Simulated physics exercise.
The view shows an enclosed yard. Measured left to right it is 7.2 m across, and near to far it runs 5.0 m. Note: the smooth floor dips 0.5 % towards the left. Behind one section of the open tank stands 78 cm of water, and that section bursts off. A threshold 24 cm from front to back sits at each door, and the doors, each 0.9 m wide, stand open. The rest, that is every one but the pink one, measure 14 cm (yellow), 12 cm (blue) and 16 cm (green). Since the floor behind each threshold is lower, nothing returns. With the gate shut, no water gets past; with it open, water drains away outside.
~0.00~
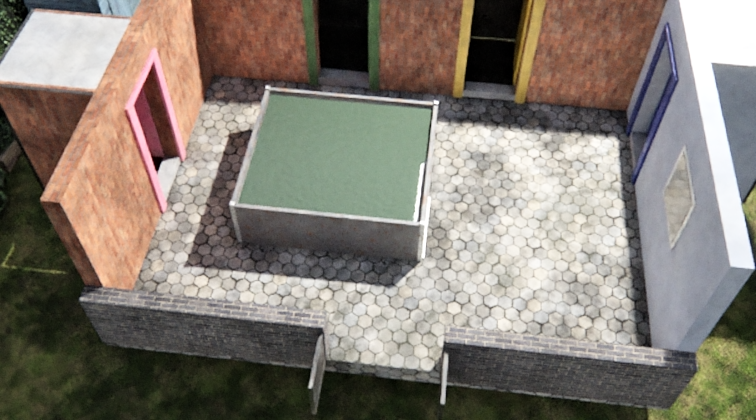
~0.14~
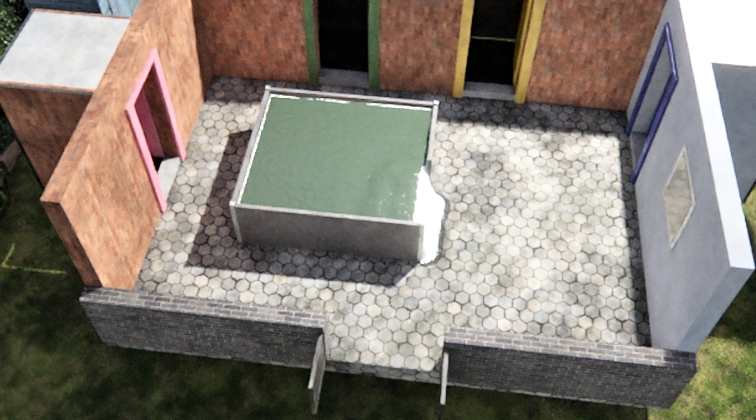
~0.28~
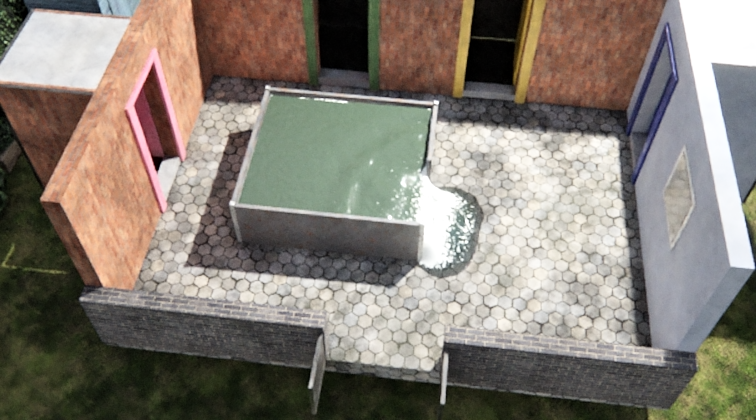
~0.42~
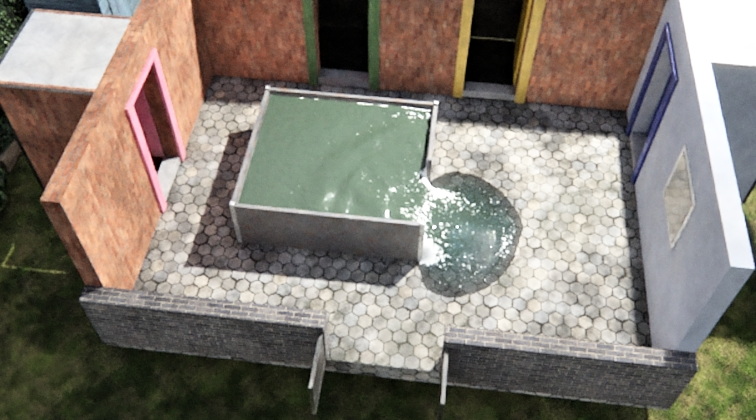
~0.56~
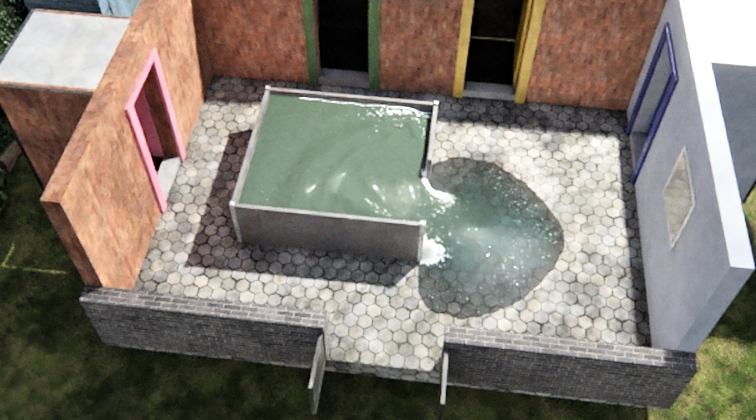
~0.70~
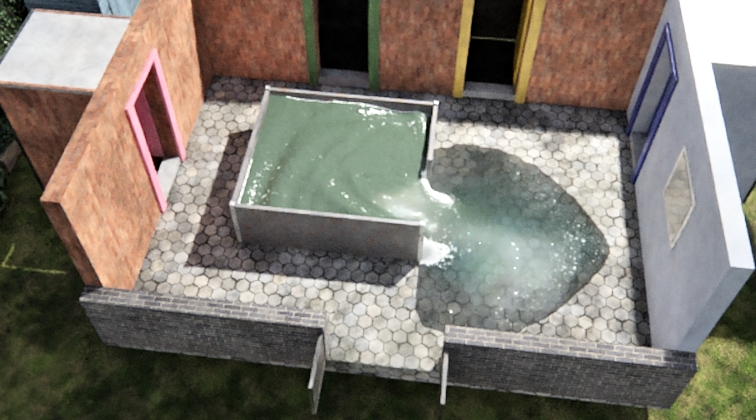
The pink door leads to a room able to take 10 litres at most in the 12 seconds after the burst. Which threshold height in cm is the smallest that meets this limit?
A height of roughly 11.5 cm.
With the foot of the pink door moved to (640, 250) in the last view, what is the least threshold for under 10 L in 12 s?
You'd want it roughly 33 cm high.
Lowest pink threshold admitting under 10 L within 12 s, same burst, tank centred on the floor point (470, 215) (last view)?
That setup calls for roughly 14.0 cm.
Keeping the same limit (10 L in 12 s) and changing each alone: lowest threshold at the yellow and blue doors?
About 11.5 cm at yellow and about 23 cm at blue.
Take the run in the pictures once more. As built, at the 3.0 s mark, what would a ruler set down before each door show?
Centimetres: Yellow = 4, blue = 18, pink = 0, green = 0.
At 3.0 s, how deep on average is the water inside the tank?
Mean depth: Approx. 42 cm.
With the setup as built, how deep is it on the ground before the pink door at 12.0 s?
11.5 cm.
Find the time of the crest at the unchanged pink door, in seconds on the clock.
It peaks at about 11.5 s.
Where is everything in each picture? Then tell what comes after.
The first picture shows still water, 78 cm deep, in the open tank at (340, 155); the pink door at (159, 139) is dry.
In the second picture, water pours out at (422, 216) and has run 0.3 m, to (445, 210); about 11 cm deep outside, 78 cm at the back.
In the third picture, water pours out at (422, 217) and has run 0.8 m, to (475, 229); about 12 cm deep outside, 78 cm at the back.
In the fourth picture, water pours out at (422, 218) and has run 1.4 m, to (515, 236); about 9 cm deep outside, 78 cm at the back.
In the fifth picture, water pours out at (422, 218) and has run 2.0 m, to (556, 250); about 6 cm deep outside, 78 cm at the back.
In the sixth picture, water pours out at (422, 217) and has run 2.7 m, to (602, 254); about 5 cm deep outside, 77 cm at the back; 4.0 m in a straight line remain to the pink door at (159, 139).
After 1.4 s water covers 40 % of the floor, deepest (44 cm) near (434, 234); it has not reached the pink door.
After 3.0 s water covers 45 % of the floor, deepest (36 cm) near (617, 233); it has not reached the pink door.
After 12.0 s water covers 95 % of the floor, deepest (20 cm) near (222, 81); 12 cm at the pink door, 8 litres in over its 12 cm threshold.
At the pink door as built, the water arrived by 6.5 s and peaked near 12 cm at 11.6 s.
With a threshold of 9.5 cm, 17 litres would have come in within the 12 s; with 13 cm, 6 litres. So under 10 litres takes about 11.5 cm.
